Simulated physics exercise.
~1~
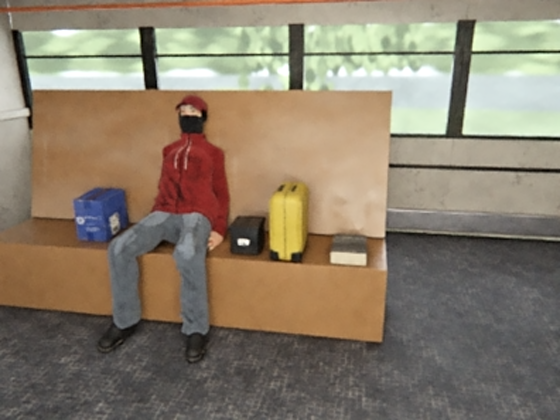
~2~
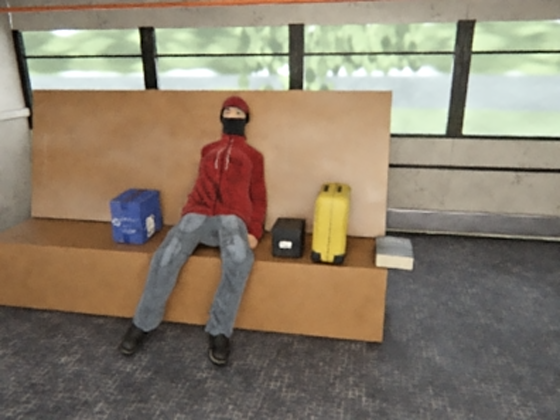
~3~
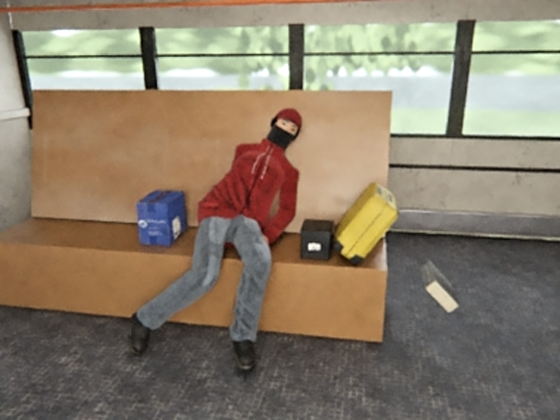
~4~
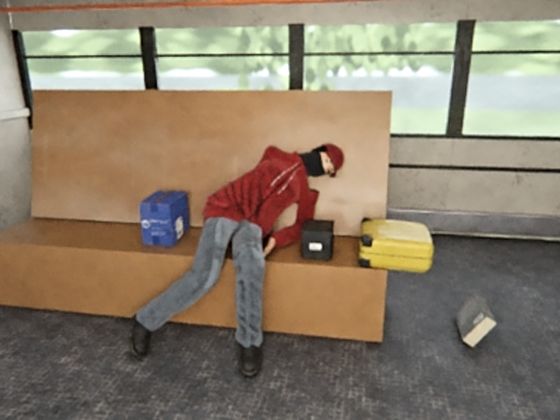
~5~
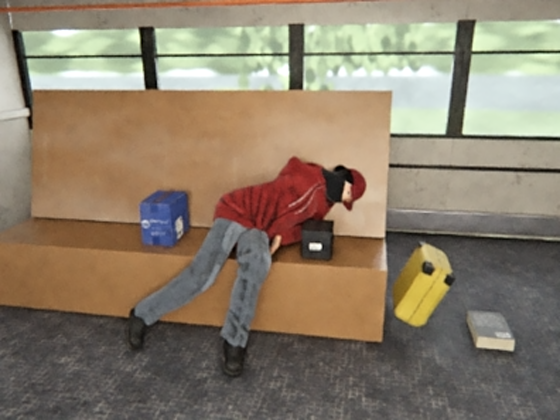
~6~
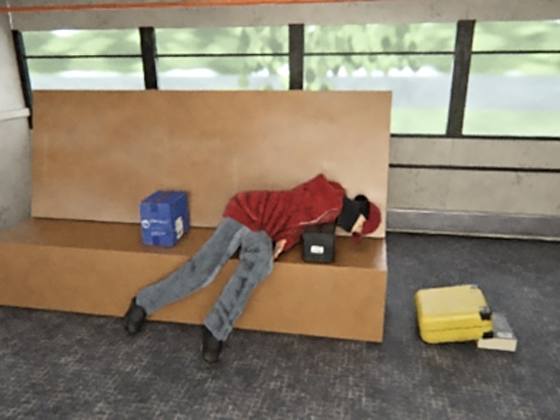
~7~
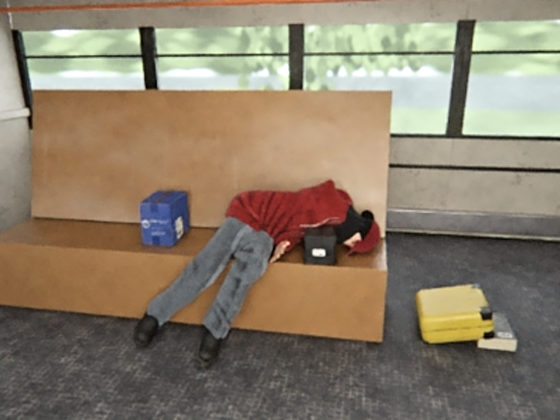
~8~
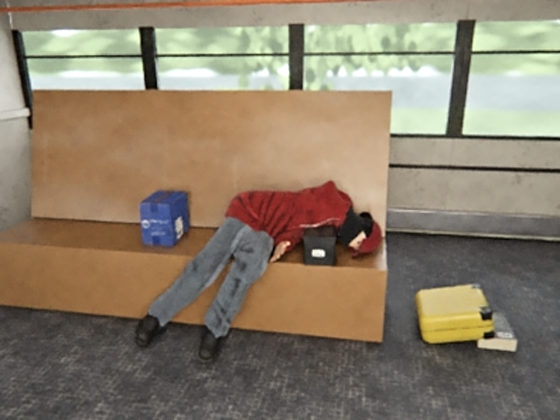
A person in a red jacket and the luggage beside them slid right along a brown bench; a grey folder and then a yellow case dropped to the floor, while the person slumped sideways over a black tub and lay still, the blue holdall staying upright.
